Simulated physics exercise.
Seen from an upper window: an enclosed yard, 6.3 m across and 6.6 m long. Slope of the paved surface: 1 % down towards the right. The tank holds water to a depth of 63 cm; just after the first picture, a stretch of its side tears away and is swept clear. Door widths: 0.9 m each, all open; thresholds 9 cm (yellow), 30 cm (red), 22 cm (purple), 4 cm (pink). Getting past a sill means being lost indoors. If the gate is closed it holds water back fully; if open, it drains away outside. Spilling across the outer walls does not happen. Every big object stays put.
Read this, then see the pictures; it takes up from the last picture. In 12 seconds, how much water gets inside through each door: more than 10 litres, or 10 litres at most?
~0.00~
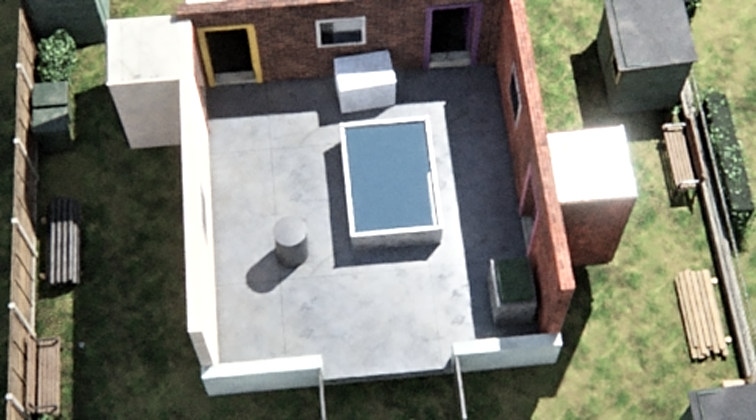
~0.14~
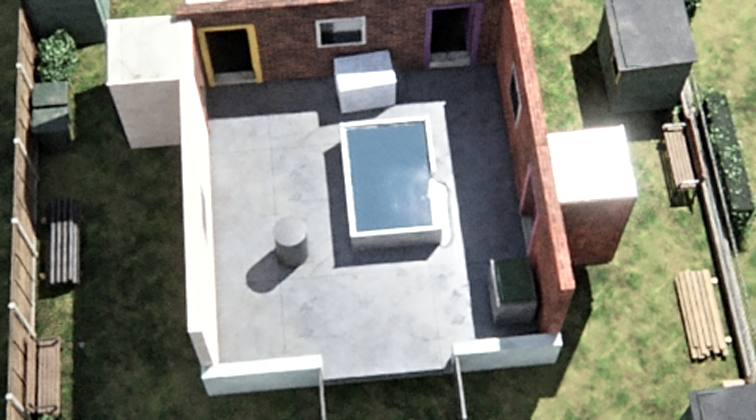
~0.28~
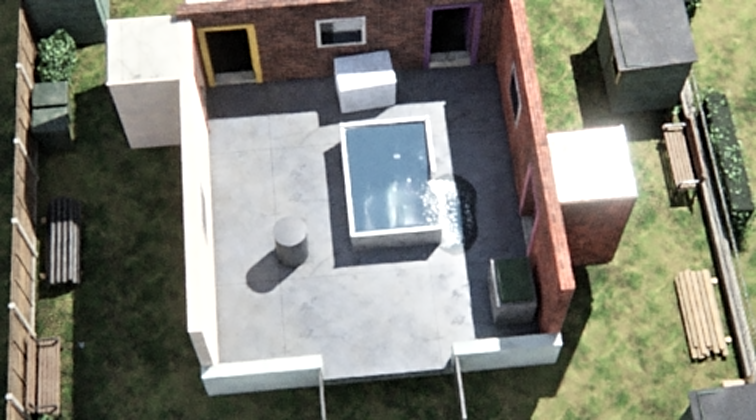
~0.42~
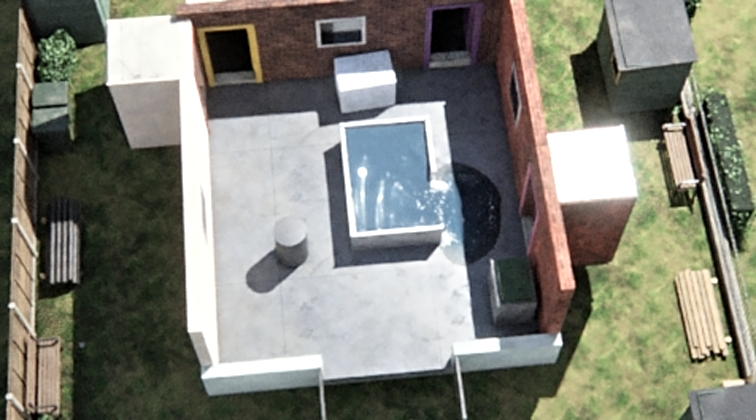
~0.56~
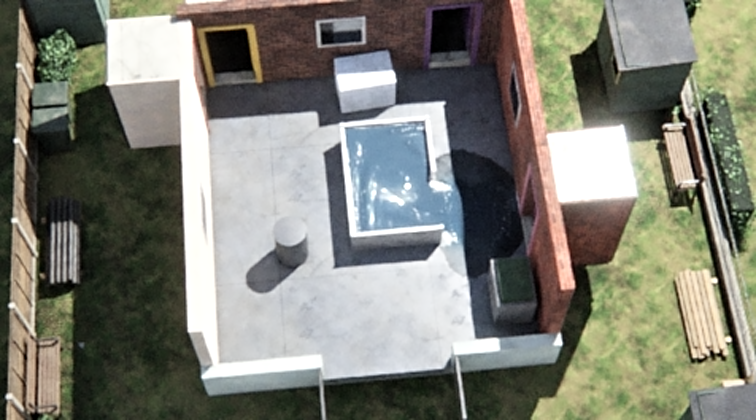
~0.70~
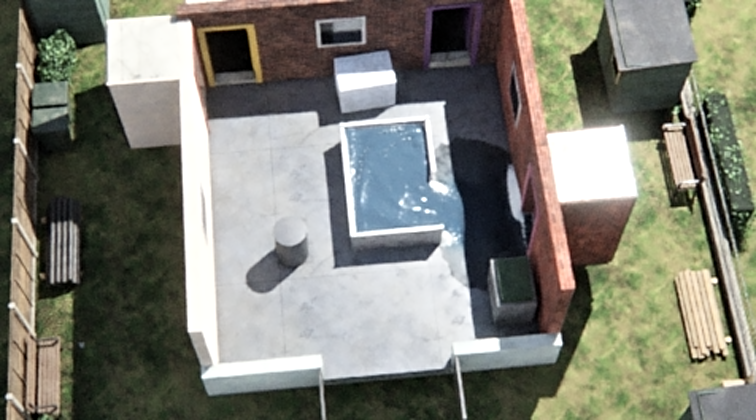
In the end the yellow door will not let too much through, the red door will not let too much through, the purple door will not let too much through, the pink door will let too much through.
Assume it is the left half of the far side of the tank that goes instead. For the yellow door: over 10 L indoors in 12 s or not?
Note: Yellow door, beyond the mark.
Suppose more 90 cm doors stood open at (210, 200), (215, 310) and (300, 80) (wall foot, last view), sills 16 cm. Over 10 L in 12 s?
Per doorway, in order: Insufficient / insufficient / insufficient.
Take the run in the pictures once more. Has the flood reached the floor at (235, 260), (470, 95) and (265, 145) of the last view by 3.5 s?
First spot not yet wet, second submerged, third not yet wet.
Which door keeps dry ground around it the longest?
The red one.
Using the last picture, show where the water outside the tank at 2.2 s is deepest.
That would be near pixel (517, 240).
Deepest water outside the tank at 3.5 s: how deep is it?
I'd say near 26 centimetres.
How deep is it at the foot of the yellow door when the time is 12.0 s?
It comes to near 4.0 cm.
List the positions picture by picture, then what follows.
The first picture shows the tank at (391, 177) is whole and still, 63 cm deep.
In the second picture, the front is at (446, 243), 0.7 m from the gap at (435, 210); 0.3 m2 of floor is under water; 63 cm left at the back of the tank.
In the third picture, the front is at (467, 186), 1.0 m from the gap at (435, 210); 1.1 m2 of floor is under water; 63 cm left at the back of the tank.
In the fourth picture, the front is at (495, 194), 1.3 m from the gap at (435, 210); 2.2 m2 of floor is under water; 62 cm left at the back of the tank.
In the fifth picture, water pours out at (435, 210) and has run 1.8 m, to (521, 231); typically 6 cm deep outside, 56 cm at the tank's back.
In the sixth picture, water pours out at (435, 210) and has run 2.1 m, to (535, 240); typically 6 cm deep outside, 53 cm at the tank's back.
After 1.4 s water covers 15 % of the floor and is deepest (42 cm) near (512, 208); yellow door not reached, red door not reached, purple door not reached, pink door 24 cm at the sill, 121 L in.
After 2.2 s water covers 25 % of the floor and is deepest (36 cm) near (517, 240); yellow door not reached, red door not reached, purple door 11 cm at the sill, 0 L in, pink door 31 cm at the sill, 318 L in.
After 3.5 s water covers 35 % of the floor and is deepest (26 cm) near (398, 75); yellow door not reached, red door not reached, purple door 16 cm at the sill, 0 L in, pink door 23 cm at the sill, 547 L in.
After 7.0 s water covers 65 % of the floor and is deepest (16 cm) near (497, 118); yellow door 1 cm at the sill, 0 L in, red door 1 cm at the sill, 0 L in, purple door 12 cm at the sill, 0 L in, pink door 14 cm at the sill, 811 L in.
After 12.0 s water covers 90 % of the floor and is deepest (10 cm) near (504, 162); yellow door 4 cm at the sill, 0 L in, red door 3 cm at the sill, 0 L in, purple door 8 cm at the sill, 0 L in, pink door 10 cm at the sill, 948 L in.
